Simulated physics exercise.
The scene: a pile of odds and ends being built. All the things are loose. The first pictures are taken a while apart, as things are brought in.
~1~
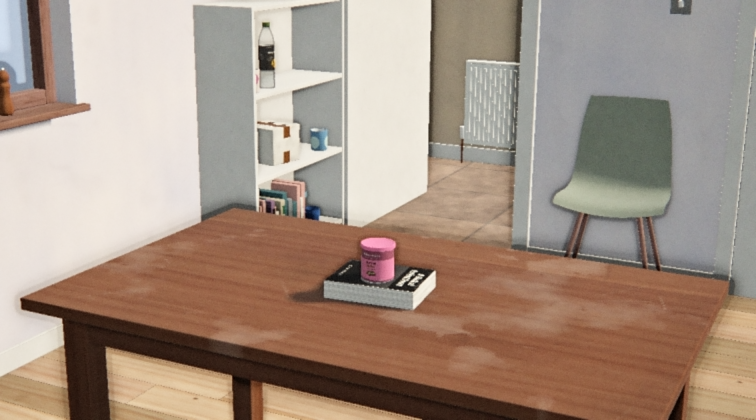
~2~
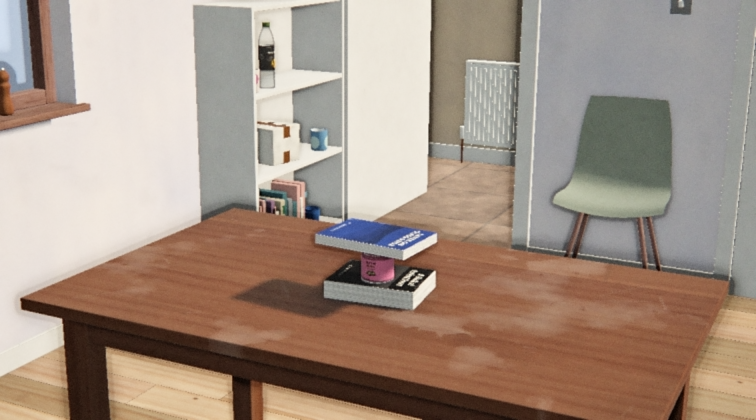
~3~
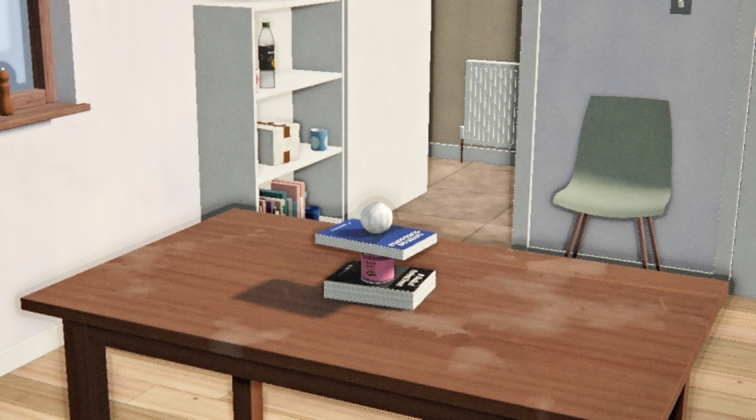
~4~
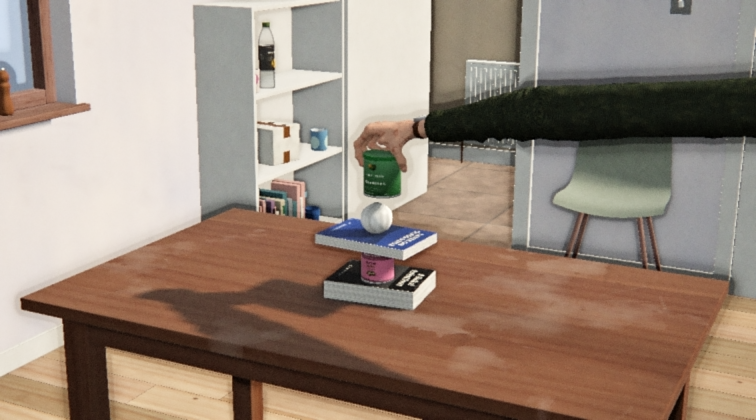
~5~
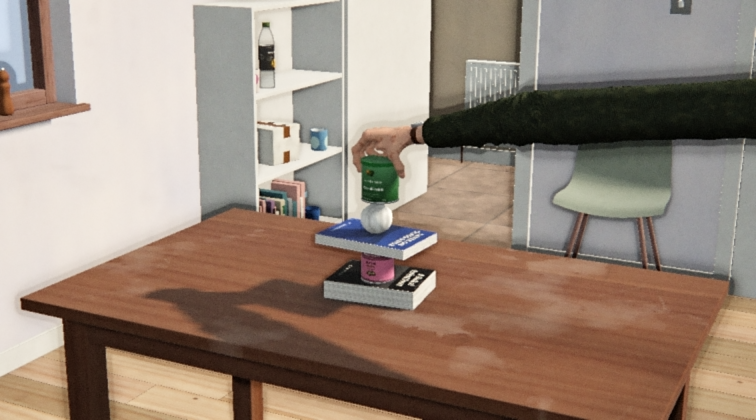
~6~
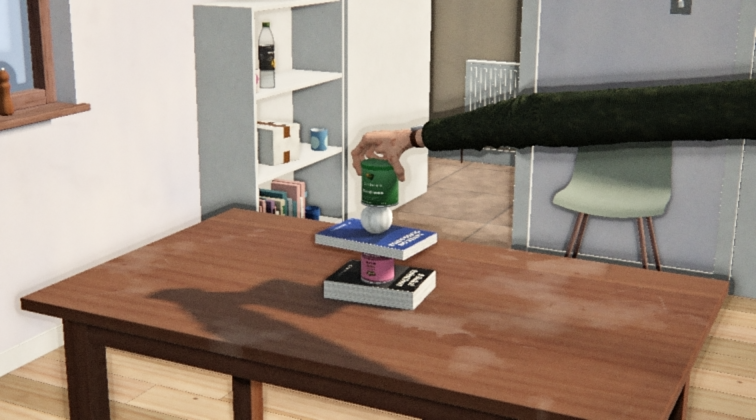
On a wooden table, a pink tin on a black book gains a blue book and white onion, then a hand lowering a green pot on top.
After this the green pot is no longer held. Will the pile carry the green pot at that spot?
Outcome: The pile loses its balance.
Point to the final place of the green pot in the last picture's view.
At about (481, 295).
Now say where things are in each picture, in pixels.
In the first picture, the last thing is not in view yet.
In the second picture, the last thing is not in view yet; black book (381, 284).
In the third picture, the last thing is not in view yet; white onion (376, 218).
The fourth picture shows on its way; green pot (382, 173); black book (381, 284).
The fifth picture shows on its way; green pot (380, 179); white onion (376, 218).
The sixth picture shows in place under the hand; green pot (380, 183); black book (381, 284).
Then, 0.40 s on from there, green pot turned 49° from how it was put near (401, 198).
Then, 0.60 s on from there, green pot now fallen.
Then, 0.70 s on from there, things are still on the move.
Then, 1.70 s on from there, nothing new.
In the end, fallen, green pot; the other 4 unmoved. At the end, from the last picture's camera, green pot near (481, 295). The pile comes apart.
